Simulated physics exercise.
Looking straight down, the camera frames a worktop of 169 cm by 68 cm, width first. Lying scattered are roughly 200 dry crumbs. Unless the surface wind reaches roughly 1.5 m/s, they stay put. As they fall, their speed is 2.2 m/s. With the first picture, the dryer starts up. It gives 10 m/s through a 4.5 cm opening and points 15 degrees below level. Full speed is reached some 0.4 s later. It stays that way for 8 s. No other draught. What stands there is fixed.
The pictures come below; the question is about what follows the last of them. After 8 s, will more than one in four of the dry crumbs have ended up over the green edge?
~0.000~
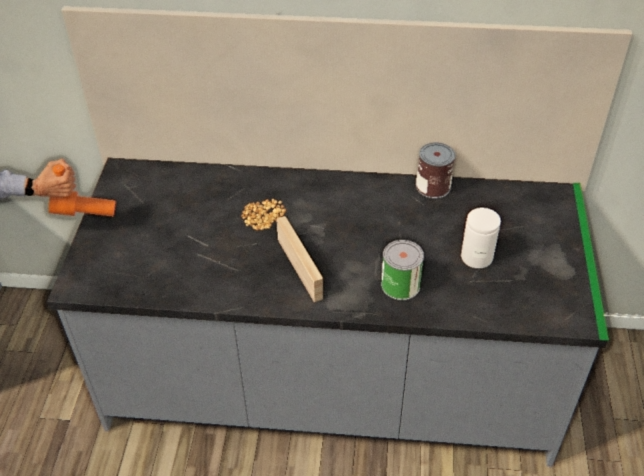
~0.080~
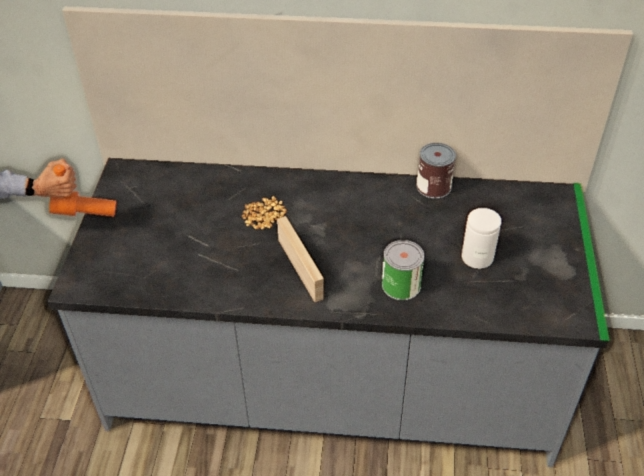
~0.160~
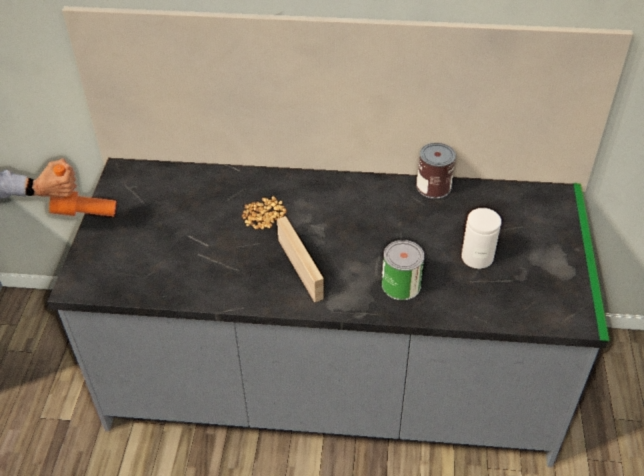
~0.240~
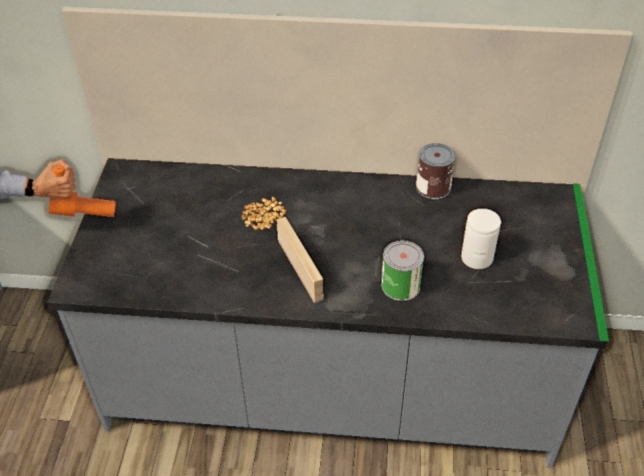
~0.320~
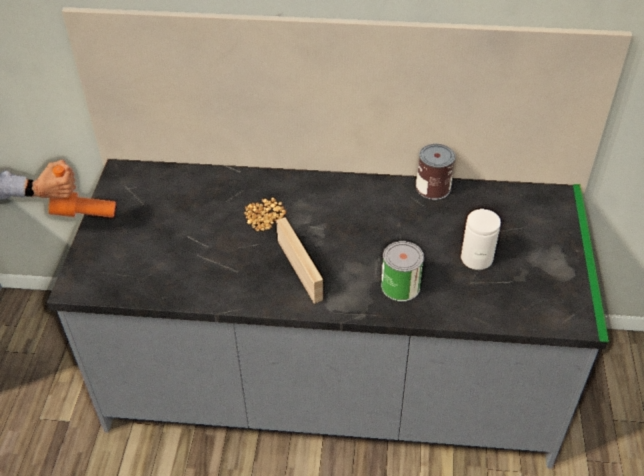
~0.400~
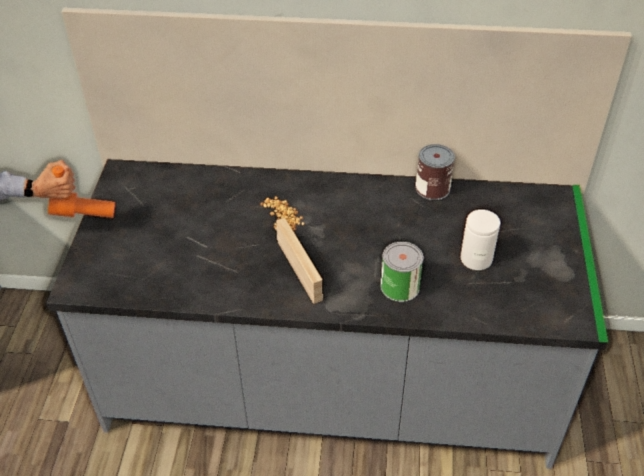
Yes.
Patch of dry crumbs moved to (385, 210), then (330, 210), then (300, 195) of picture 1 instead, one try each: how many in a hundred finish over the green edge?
Going through the three spots in order, you'd get 80 percent, 60 percent and 4 percent.
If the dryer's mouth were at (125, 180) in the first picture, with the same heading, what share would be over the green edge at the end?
20 per cent, roughly.
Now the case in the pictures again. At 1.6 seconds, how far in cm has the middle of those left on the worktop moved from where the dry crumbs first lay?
Around 55 cm from the start.
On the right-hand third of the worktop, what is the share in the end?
Roughly 40 %.
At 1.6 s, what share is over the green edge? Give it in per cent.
30 per cent, roughly.
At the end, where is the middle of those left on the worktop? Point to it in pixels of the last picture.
Centre point: About (413, 183).
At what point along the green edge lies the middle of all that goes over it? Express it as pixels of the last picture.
Median crossing point, approx. (584, 210).
After 1.6 s, 50 % are on the move or not yet settled, 26 % are over the green edge; the middle of those still in play is near (421, 192).
After 2.6 s, 40 % are on the move or not yet settled, 32 % are over the green edge; the middle of those still in play is near (421, 192).
After 4.4 s, 34 % are on the move or not yet settled, 36 % are over the green edge; the middle of those still in play is near (413, 183).
After 8.0 s, at the end, 40 % are over the green edge; the middle of those still in play is near (413, 183).
